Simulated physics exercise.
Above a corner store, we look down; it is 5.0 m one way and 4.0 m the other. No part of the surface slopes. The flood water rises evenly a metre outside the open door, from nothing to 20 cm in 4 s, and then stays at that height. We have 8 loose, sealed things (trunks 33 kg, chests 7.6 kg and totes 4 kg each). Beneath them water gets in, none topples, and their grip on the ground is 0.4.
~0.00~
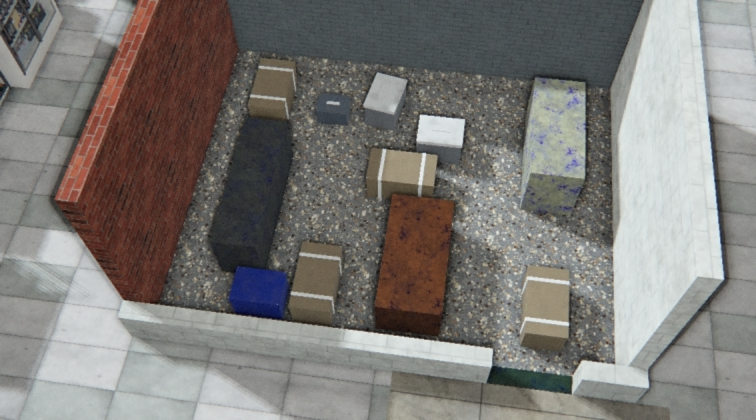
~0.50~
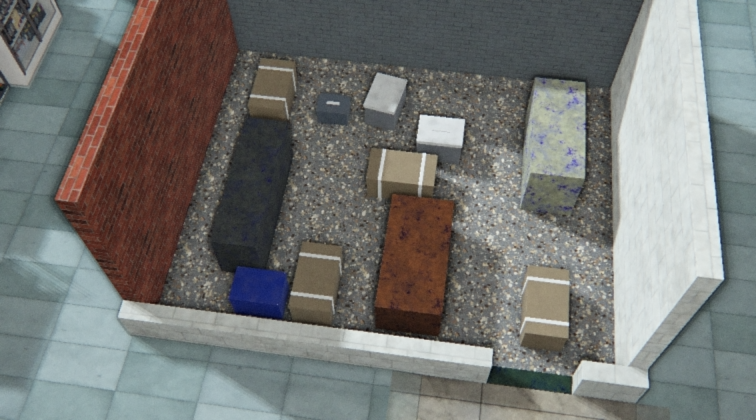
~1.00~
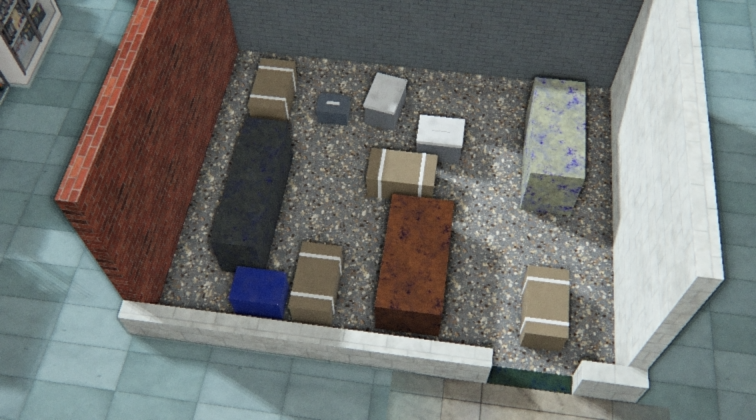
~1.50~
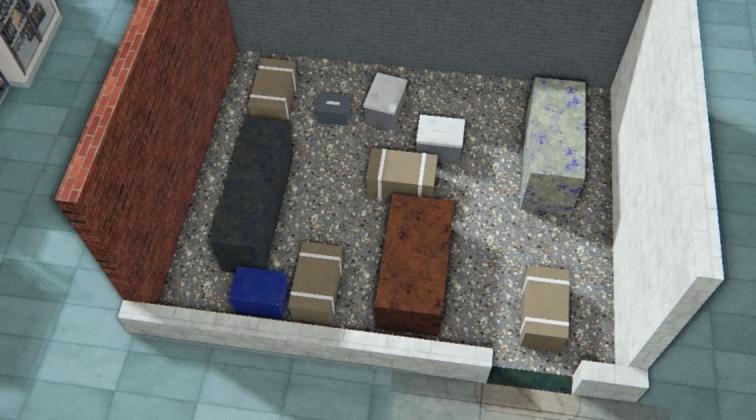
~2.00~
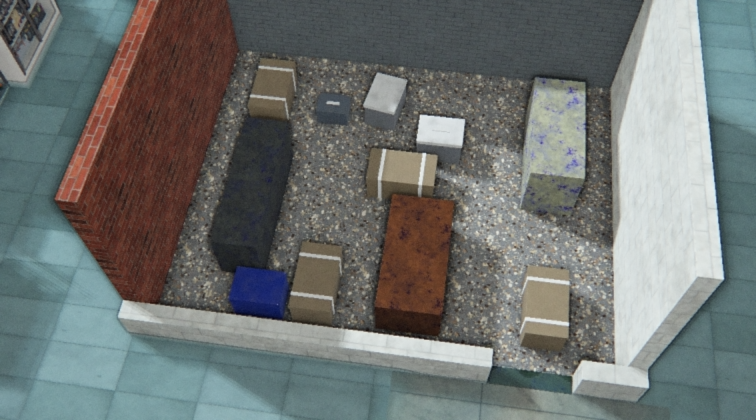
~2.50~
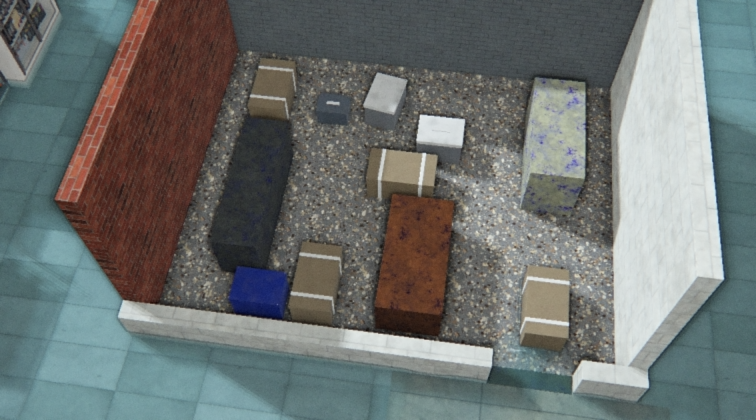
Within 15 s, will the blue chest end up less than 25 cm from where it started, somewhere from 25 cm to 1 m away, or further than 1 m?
Less than 25 cm.
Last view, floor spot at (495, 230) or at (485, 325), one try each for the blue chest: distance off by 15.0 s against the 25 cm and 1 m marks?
I'd expect it to get swept far off the first time and to get swept far off the second time.
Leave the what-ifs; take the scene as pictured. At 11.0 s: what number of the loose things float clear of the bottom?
At that point I count 1.
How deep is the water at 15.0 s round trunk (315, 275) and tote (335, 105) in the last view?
Some 6 cm at the first, some 9 cm at the second.
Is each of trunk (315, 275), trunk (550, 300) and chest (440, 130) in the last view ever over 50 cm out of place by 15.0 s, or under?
Within, beyond, beyond.
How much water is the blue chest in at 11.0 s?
The depth there is around 1 cm.
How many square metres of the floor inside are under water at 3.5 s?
Wet area: Approx. 1.5 m2.
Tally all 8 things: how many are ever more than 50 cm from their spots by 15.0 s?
I make it 4.
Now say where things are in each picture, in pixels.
The blue chest at (258, 285), on the bottom; 0.0 m2 under water; 0 of 8 have shifted, in the first frame.
The blue chest at (258, 285), on the bottom; water covers 0.0 m2; 0 of 8 have shifted, in the second frame.
The blue chest at (258, 285) rests on the ground; water covers 0.0 m2; 0 of 8 have shifted, in the third frame.
The blue chest at (258, 285), on the bottom; 0.0 m2 under water; 0 of 8 have shifted, in the fourth frame.
The blue chest at (258, 285) rests on the ground; water covers 0.0 m2; 0 of 8 have shifted, in the fifth frame.
The blue chest at (258, 285), on the bottom; water covers 0.2 m2; 0 of 8 have shifted, in the sixth frame.
After 3.5 s the blue chest is near (258, 285), 0.0 m from its start, aground; 0 afloat.
After 6.8 s the blue chest is near (258, 285), 0.0 m from its start, aground; 0 afloat.
After 11.0 s the blue chest is near (258, 285), 0.0 m from its start, aground; 1 afloat.
After 15.0 s the blue chest is near (260, 284), 0.0 m from its start, afloat; 4 afloat.
